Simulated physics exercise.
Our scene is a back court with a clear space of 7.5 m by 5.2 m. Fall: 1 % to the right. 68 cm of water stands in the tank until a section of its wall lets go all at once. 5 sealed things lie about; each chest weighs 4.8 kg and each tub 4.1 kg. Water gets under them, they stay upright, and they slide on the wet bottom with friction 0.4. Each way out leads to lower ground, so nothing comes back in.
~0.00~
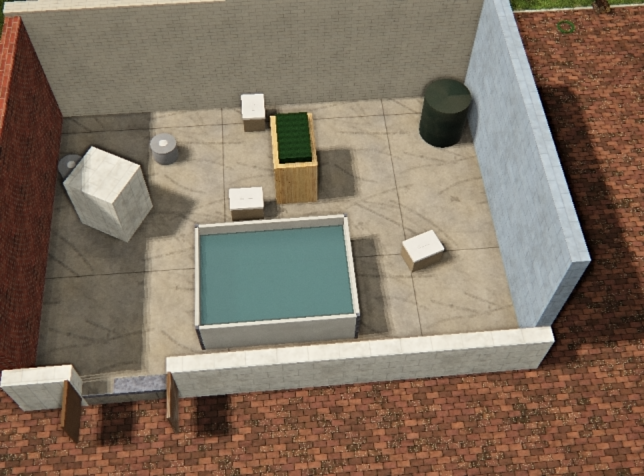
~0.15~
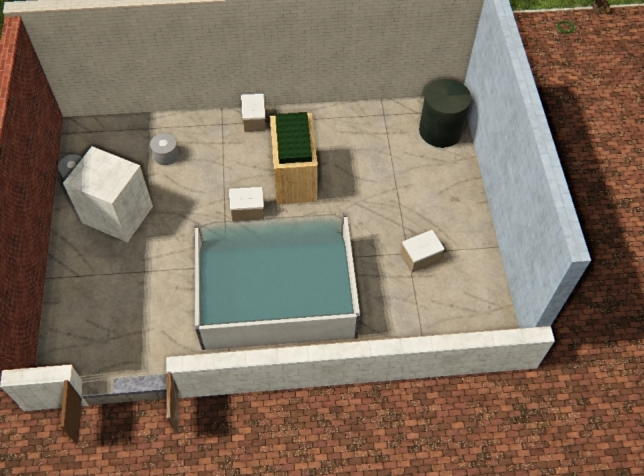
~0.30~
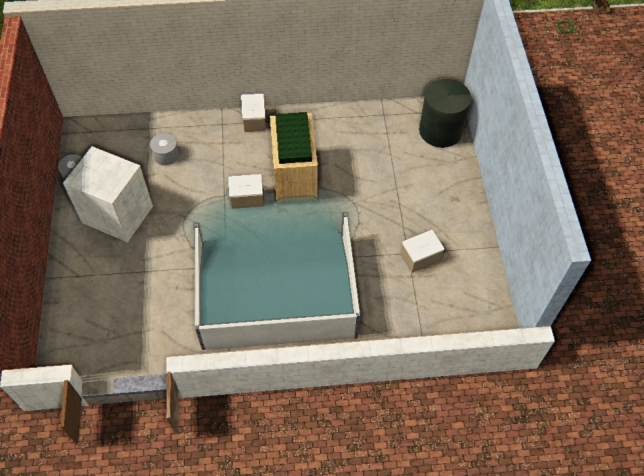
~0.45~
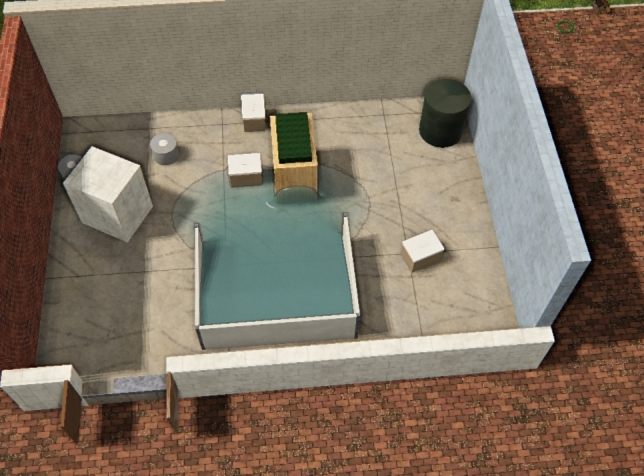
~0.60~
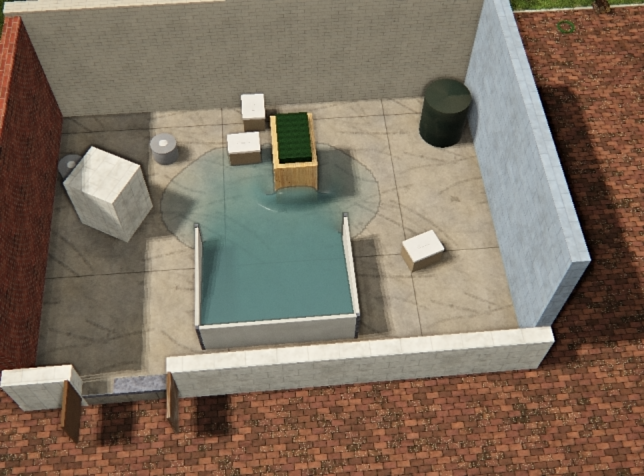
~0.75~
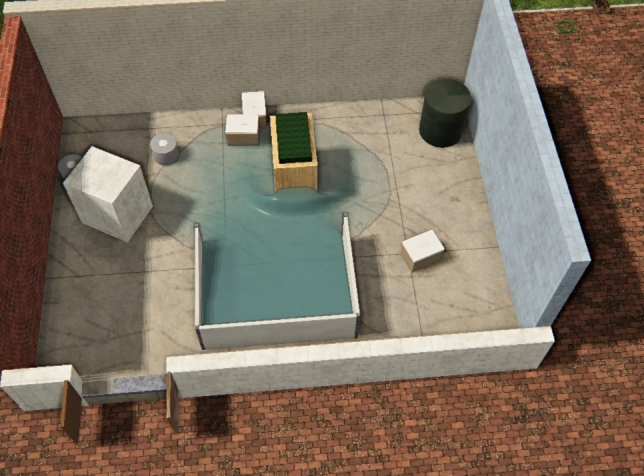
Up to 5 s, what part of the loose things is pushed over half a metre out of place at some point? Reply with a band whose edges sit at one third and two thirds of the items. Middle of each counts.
Band: Two thirds or above.
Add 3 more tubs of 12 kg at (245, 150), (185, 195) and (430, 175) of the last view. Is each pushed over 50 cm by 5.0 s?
In that order: Over, over, over.
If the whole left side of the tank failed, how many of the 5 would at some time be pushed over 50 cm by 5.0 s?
In that case the number is 3.
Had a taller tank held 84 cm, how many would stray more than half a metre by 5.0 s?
I count 5 of them in that case.
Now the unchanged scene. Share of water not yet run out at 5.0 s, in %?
About 100 in a hundred parts of the water.
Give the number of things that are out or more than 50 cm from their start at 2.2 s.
3.
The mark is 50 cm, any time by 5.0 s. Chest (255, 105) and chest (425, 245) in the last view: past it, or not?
Taking them in order: Exceeding it and falling below it.
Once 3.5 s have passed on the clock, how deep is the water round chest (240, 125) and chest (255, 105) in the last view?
Depths: Near 13 cm, then near 10 cm.
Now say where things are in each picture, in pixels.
A chest at (246, 198), on the bottom; a chest at (253, 106), on the bottom; water covers 3.8 m2; 0 of 5 have shifted, in the first frame.
A chest at (246, 198) rests on the ground; a chest at (253, 106), on the bottom; 5.1 m2 under water; 0 of 5 have shifted, in the second frame.
A chest at (245, 185) rests on the ground, 24 cm from its start; a chest at (253, 106), on the bottom; 6.4 m2 under water; 1 of 5 have shifted, in the third frame.
A chest at (244, 163) rests on the ground, 69 cm from its start; a chest at (253, 106), on the bottom; water covers 7.9 m2; 1 of 5 have shifted, in the fourth frame.
A chest at (244, 142) rests on the ground, 116 cm from its start; a chest at (253, 106) rests on the ground; water covers 9.6 m2; 1 of 5 have shifted, in the fifth frame.
A chest at (242, 123) rests on the ground, 159 cm from its start; a chest at (253, 103) rests on the ground, 6 cm from its start; water covers 11.5 m2; 2 of 5 have shifted, in the sixth frame.
After 1.1 s 1 of 5 are over 50 cm from their spots; 2 afloat.
After 2.2 s 3 of 5 are over 50 cm from their spots; 3 afloat.
After 3.5 s 4 of 5 are over 50 cm from their spots; 4 afloat.
After 5.0 s 4 of 5 are over 50 cm from their spots, and 4 have been at some point; 4 afloat.
